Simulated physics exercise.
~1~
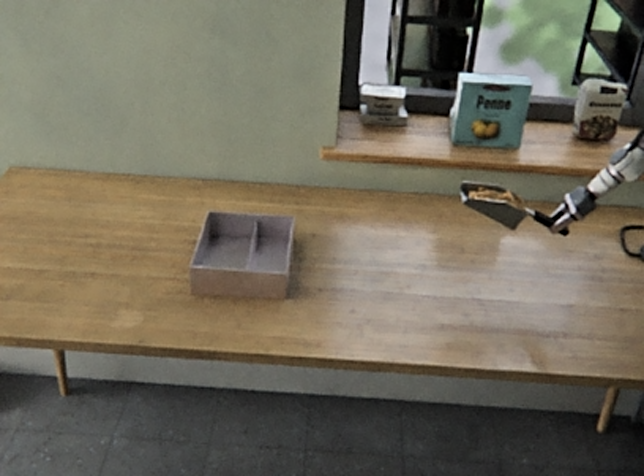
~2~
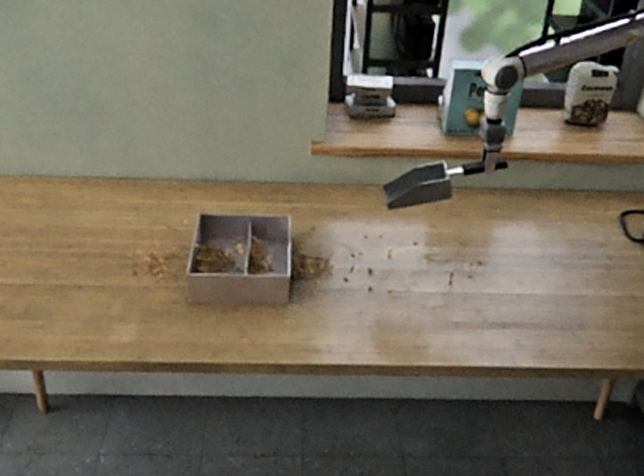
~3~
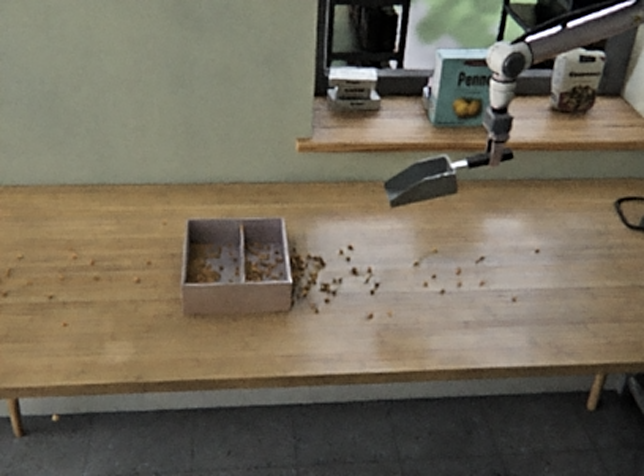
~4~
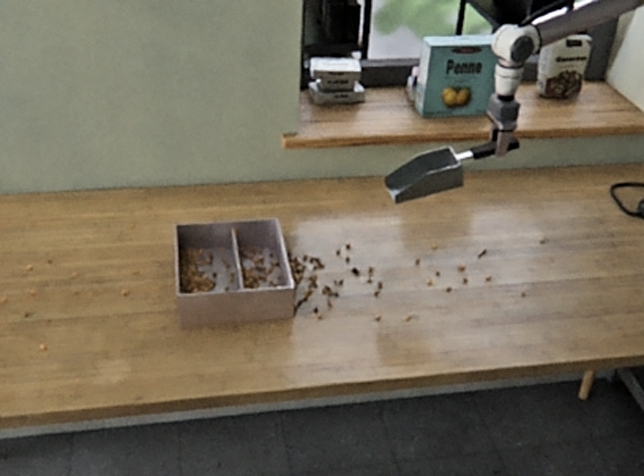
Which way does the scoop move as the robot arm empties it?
The scoop moves to the left, towards the divided box.
